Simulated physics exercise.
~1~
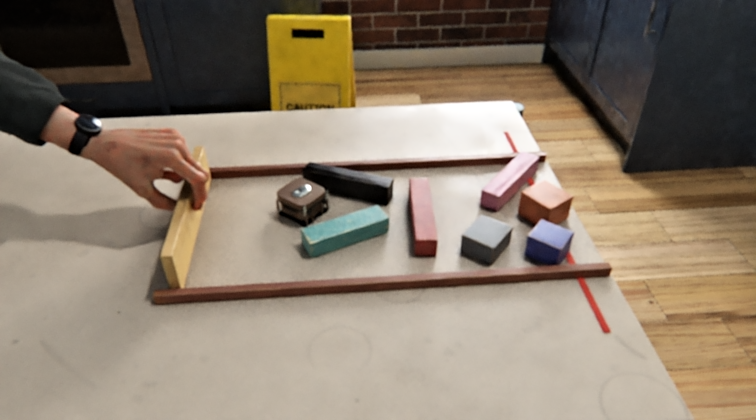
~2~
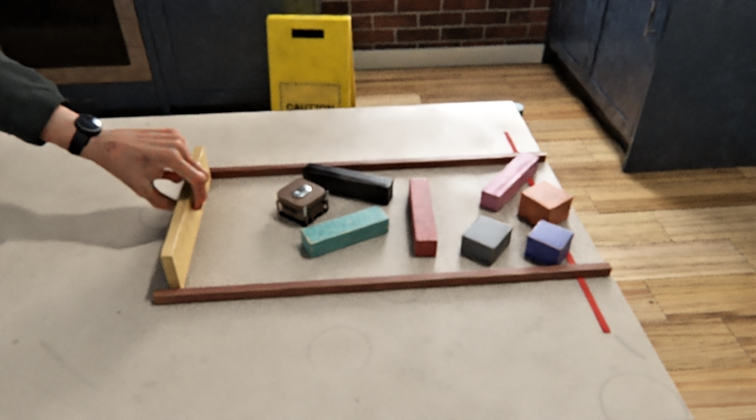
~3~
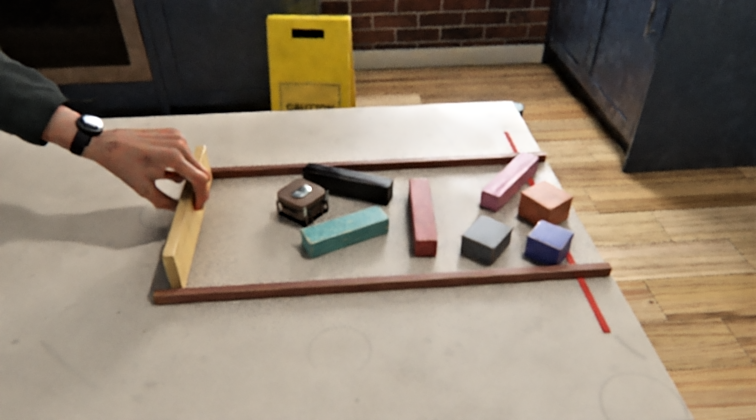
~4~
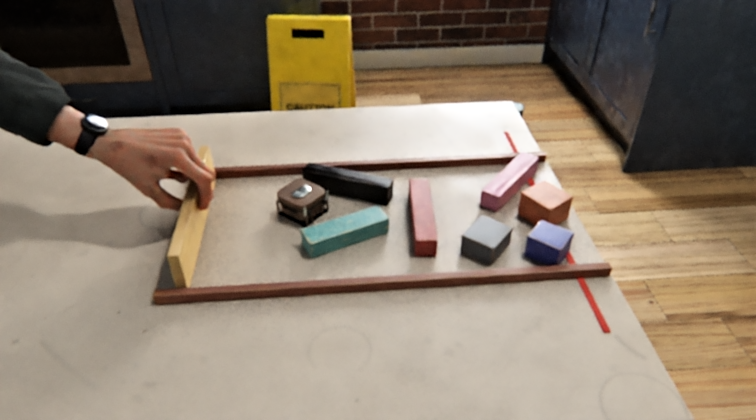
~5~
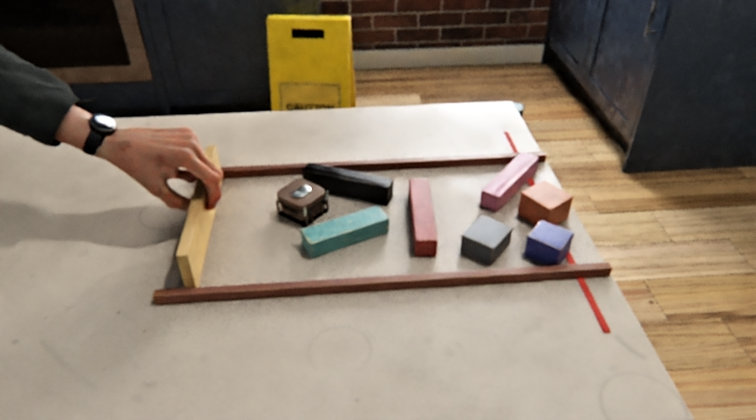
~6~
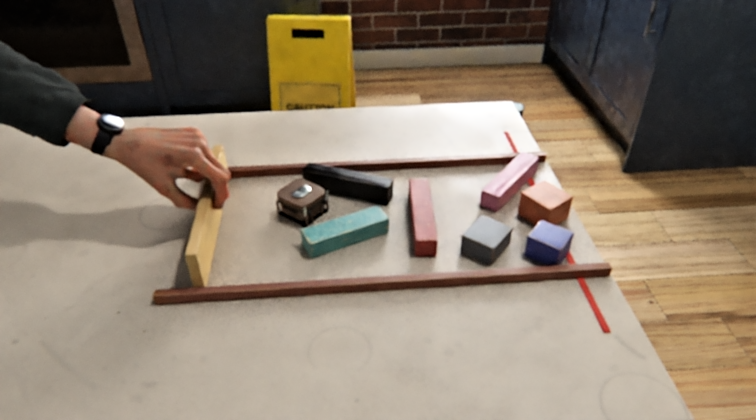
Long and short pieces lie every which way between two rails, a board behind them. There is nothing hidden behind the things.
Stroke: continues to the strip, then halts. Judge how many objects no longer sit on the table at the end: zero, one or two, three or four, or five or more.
No longer on the table: Five or more.
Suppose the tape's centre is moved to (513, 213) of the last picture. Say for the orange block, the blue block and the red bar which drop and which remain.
The outcome is that the orange block goes down, the blue block goes down and the red bar does not come off.
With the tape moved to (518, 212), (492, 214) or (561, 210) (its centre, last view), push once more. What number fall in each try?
Floor tally per try: 3 / 3 / 8.
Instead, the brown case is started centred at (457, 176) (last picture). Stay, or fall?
Note - brown case not retained.
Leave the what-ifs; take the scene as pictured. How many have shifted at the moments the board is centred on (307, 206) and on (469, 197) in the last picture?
Counts: 3, 8.
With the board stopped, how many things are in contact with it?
That comes to 1.
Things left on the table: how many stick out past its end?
Answer: 1.
A little later, none off yet; orange block at rest near (545, 206); blue block at rest near (549, 244); pink bar at rest near (510, 180).
When it is over, the number that fall off is five or more; down, turquoise bar, black bar, red bar, grey block, pink bar, blue block and orange block.
